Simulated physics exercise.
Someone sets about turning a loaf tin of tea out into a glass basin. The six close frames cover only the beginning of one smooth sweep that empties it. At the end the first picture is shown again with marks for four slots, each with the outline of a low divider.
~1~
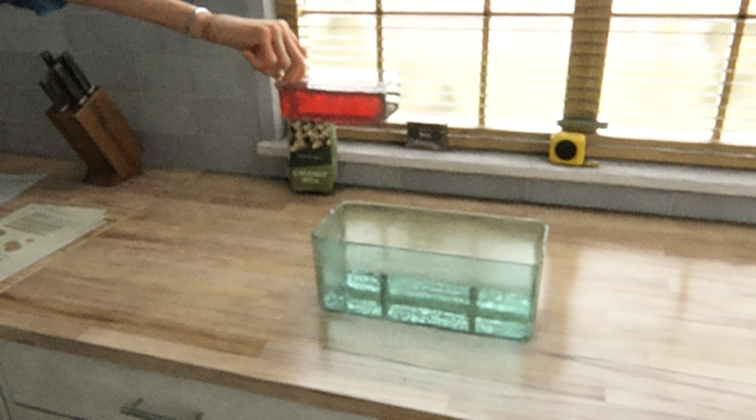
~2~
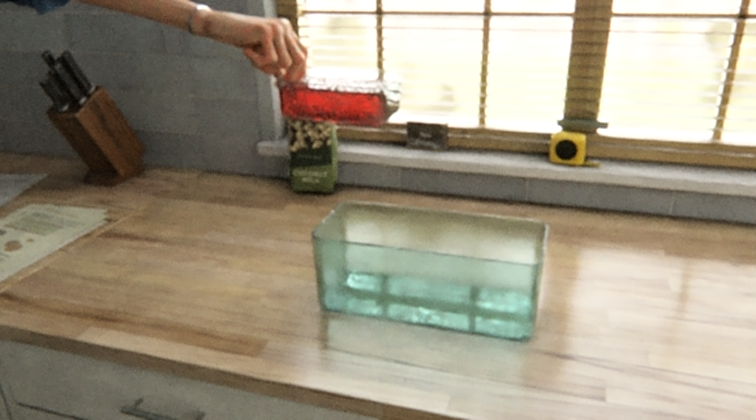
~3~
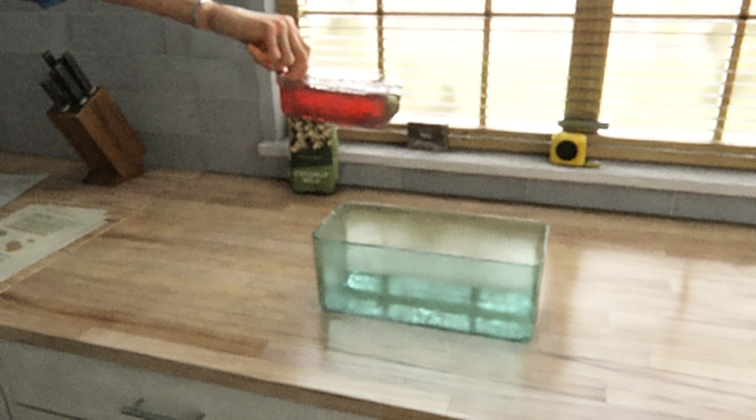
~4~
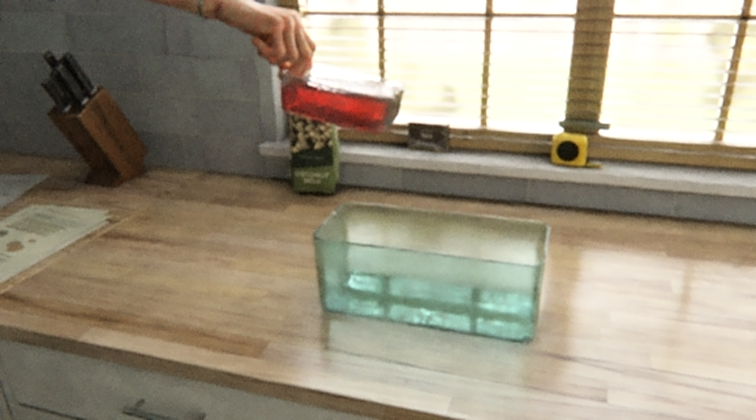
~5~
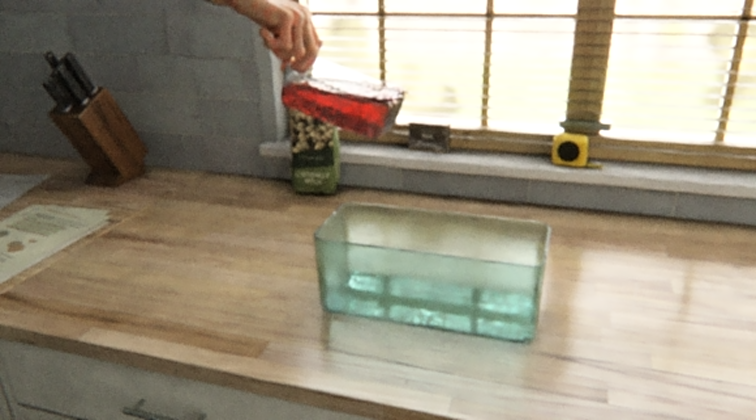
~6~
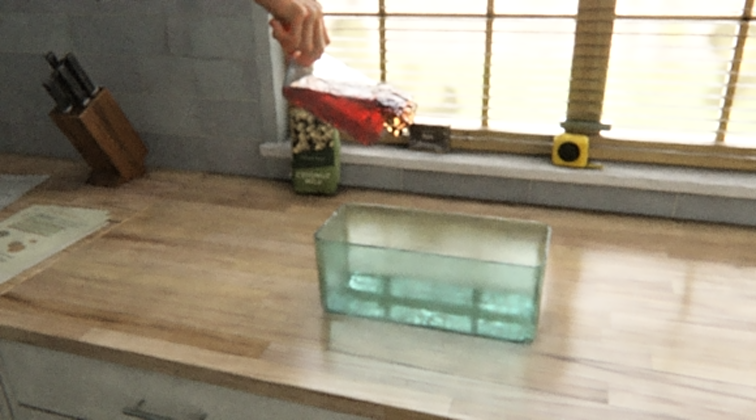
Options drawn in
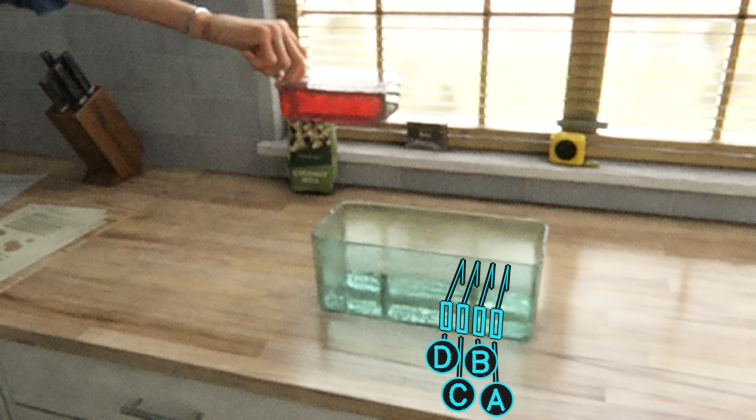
A hand and forearm with a bracelet reach in from the upper left over a light wooden kitchen counter, seen from slightly above by a steady camera. A pale green glass basin stands at centre, with a knife block left, a green carton behind and a yellow tape measure on the windowsill. The hand holds a clear container of red liquid, gradually tilting it rightward until liquid reaches its lip.
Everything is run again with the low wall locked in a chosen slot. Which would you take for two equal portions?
Best: D.
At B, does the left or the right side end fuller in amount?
More ends on the left.
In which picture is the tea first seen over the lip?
Picture 5.
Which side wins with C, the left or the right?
The left one.
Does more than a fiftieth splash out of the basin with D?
Yes.
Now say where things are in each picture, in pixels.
Upright, lip at (392, 79); basin from (320, 306) to (533, 340); nothing has left yet.
Upright, lip at (393, 80); nothing has left yet.
Tipped about 5°, lip at (394, 84); nothing has left yet.
Tipped about 10°, lip at (396, 90); nothing has left yet.
Tipped about 18°, lip at (398, 98); tea is over the lip, down to (398, 98).
Tipped about 27°, lip at (398, 108); tea is over the lip, down to (405, 129).
On the marked copy, A at (494, 343); B at (477, 340); C at (461, 337); D at (444, 334).
Choosing A, about 83 % ends left of the wall and 7 % right of it; 10 % is lost outside.
Choosing B, about 84 % ends left of the wall and 5 % right of it; 10 % is lost outside.
Choosing C, about 82 % ends left of the wall and 7 % right of it; 11 % is lost outside.
Choosing D, about 48 % ends left of the wall and 42 % right of it; 10 % is lost outside.
